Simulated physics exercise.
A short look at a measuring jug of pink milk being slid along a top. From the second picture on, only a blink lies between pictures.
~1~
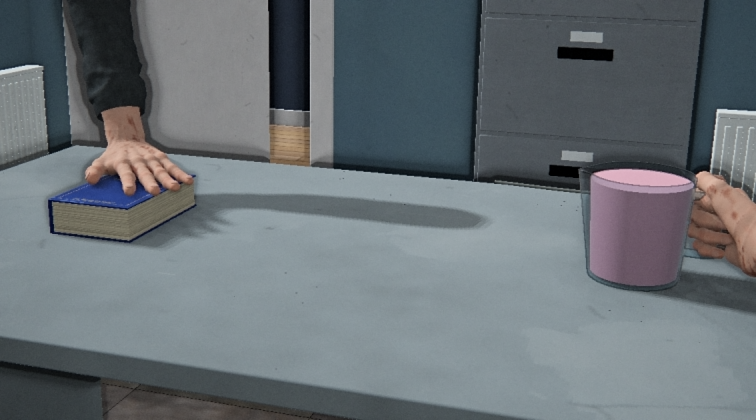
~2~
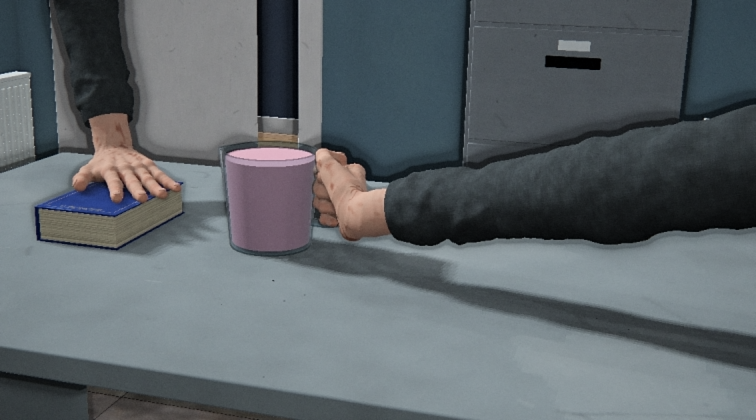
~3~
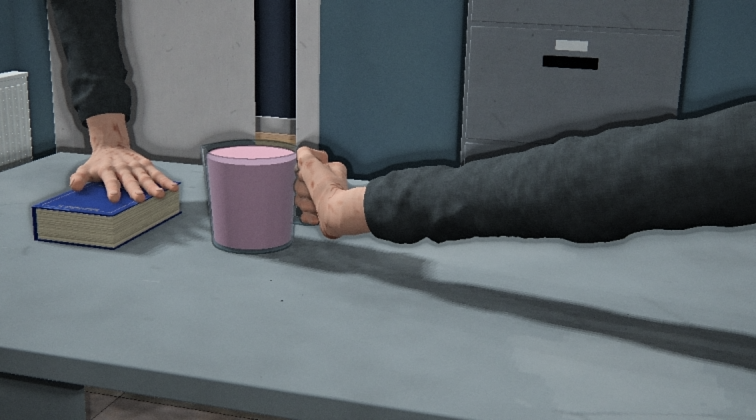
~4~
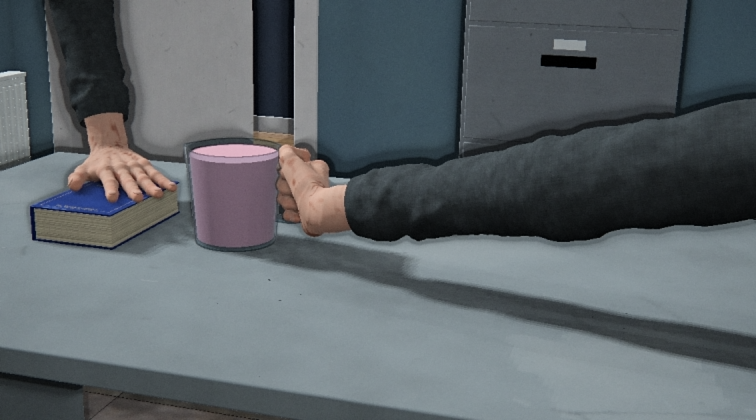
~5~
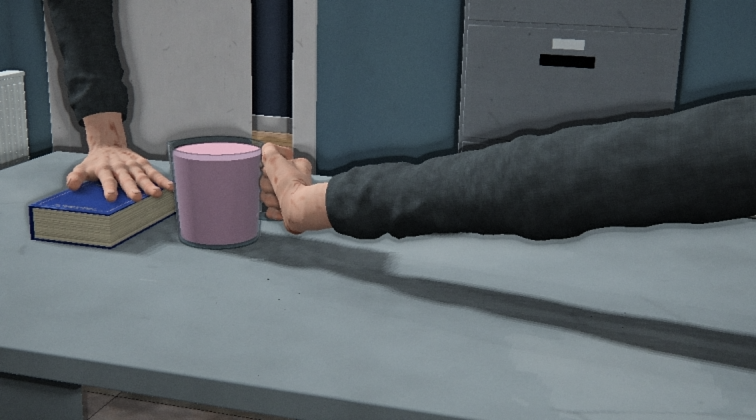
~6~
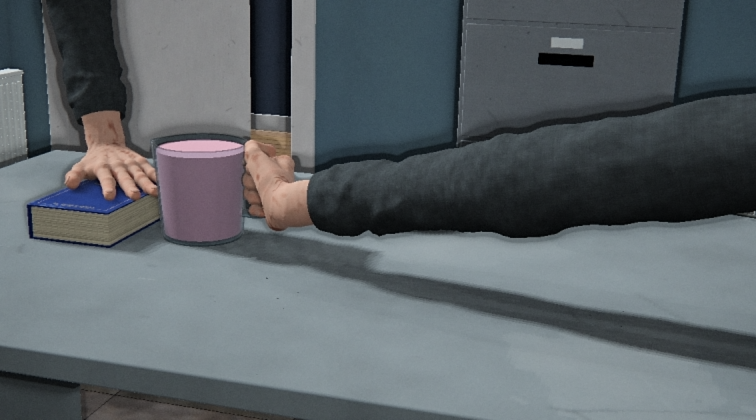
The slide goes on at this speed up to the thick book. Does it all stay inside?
It spills.
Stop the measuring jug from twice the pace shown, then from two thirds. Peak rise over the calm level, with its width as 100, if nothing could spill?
Roughly 45 per cent, then 15 per cent.
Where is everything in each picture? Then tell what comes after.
The first picture shows at rest; measuring jug (638, 222) nearly full; thick book (127, 203).
The second picture shows under way; measuring jug nearly full, surface at (270, 157).
The third picture shows on by 20 px; measuring jug (252, 193) nearly full.
The fourth picture shows on by 15 px; measuring jug nearly full, surface at (235, 154).
The fifth picture shows on by 15 px; measuring jug (219, 189) nearly full.
The sixth picture shows on by 15 px; measuring jug nearly full, surface at (201, 149); thick book (107, 207).
Shortly, the measuring jug meets the thick book.
Then, the pink milk surges up the wall; it has lost some.
At the finish, the measuring jug stands at the thick book; it has lost some.
